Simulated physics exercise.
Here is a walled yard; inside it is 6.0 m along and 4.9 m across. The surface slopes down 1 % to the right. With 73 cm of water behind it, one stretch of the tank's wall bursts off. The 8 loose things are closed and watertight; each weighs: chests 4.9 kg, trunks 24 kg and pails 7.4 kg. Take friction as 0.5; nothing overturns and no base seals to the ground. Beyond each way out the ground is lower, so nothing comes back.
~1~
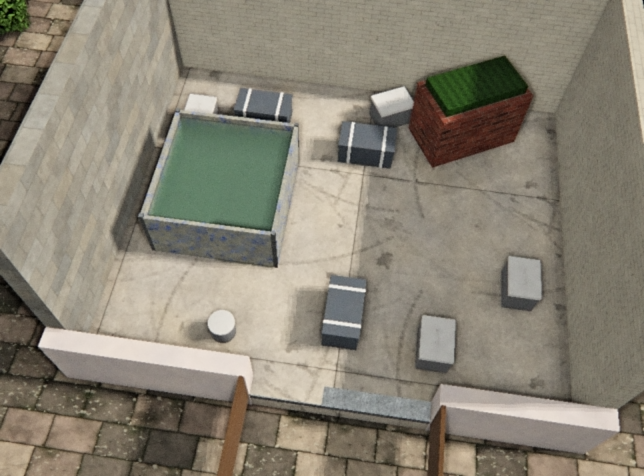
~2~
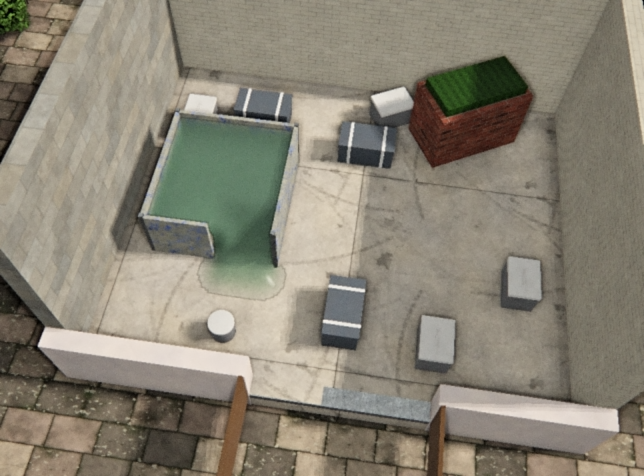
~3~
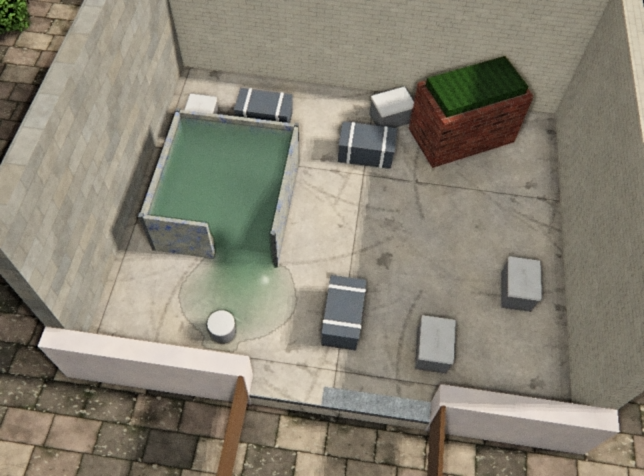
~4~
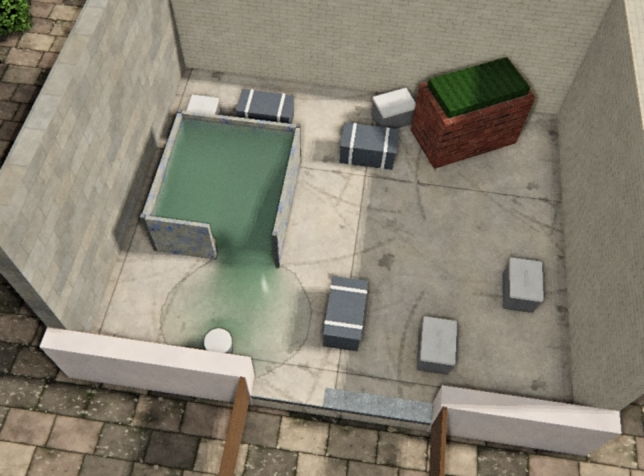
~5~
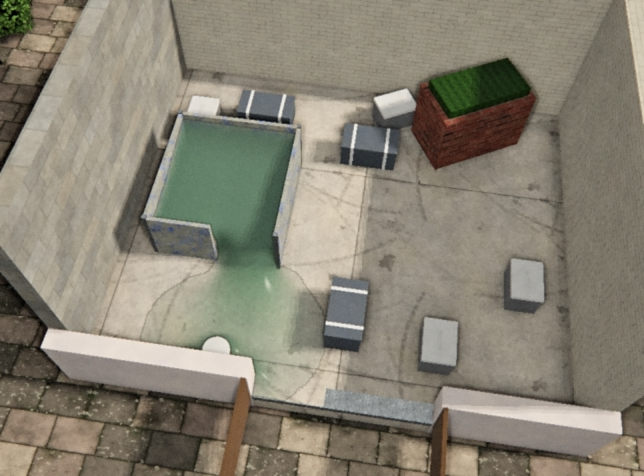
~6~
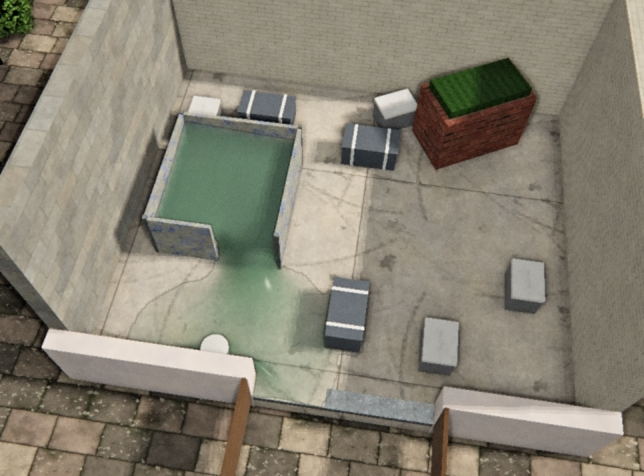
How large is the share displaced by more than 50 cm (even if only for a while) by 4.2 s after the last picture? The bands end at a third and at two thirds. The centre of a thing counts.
It is not even a third.
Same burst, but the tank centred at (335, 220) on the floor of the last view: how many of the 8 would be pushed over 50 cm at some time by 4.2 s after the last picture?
In that case 3 of them.
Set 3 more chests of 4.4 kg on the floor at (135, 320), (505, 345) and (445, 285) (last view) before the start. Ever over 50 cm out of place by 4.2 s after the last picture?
In that order: More, less, under.
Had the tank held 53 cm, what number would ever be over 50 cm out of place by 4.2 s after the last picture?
In that case 1 of them.
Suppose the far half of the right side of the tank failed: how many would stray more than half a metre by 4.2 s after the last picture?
Then 4.
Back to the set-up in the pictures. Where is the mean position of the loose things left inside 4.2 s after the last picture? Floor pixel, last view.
Around (344, 189).
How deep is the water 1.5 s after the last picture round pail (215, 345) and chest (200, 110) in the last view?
Roughly 11 and 0 cm.
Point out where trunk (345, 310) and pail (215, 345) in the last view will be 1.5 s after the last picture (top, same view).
Near (375, 309) and (132, 262).
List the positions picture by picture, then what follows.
In the first frame, a pail at (221, 322), on the bottom; a chest at (199, 109) rests on the ground; water covers 2.7 m2; 0 of 8 have shifted.
In the second frame, a pail at (221, 322) rests on the ground; a chest at (198, 109), on the bottom; water covers 3.3 m2; 0 of 8 have shifted.
In the third frame, a pail at (221, 323) rests on the ground; a chest at (199, 109), on the bottom; 4.0 m2 under water; 0 of 8 have shifted.
In the fourth frame, a pail at (218, 341) rests on the ground, 24 cm from its start; a chest at (201, 110), on the bottom; 4.9 m2 under water; 1 of 8 have shifted.
In the fifth frame, a pail at (216, 350), on the bottom, 34 cm from its start; a chest at (201, 111), on the bottom; water covers 5.7 m2; 1 of 8 have shifted.
In the sixth frame, a pail at (215, 347), afloat, 34 cm from its start; a chest at (202, 111), on the bottom; 6.1 m2 under water; 1 of 8 have shifted.
Then, 0.4 s after the last picture 0 of 8 are over 50 cm from their spots; 1 afloat.
Then, 1.5 s after the last picture 1 of 8 are over 50 cm from their spots; 0 afloat.
Then, 2.8 s after the last picture 1 of 8 are over 50 cm from their spots; 0 afloat.
Then, 4.2 s after the last picture 1 of 8 are over 50 cm from their spots, and 1 have been at some point; 1 afloat.
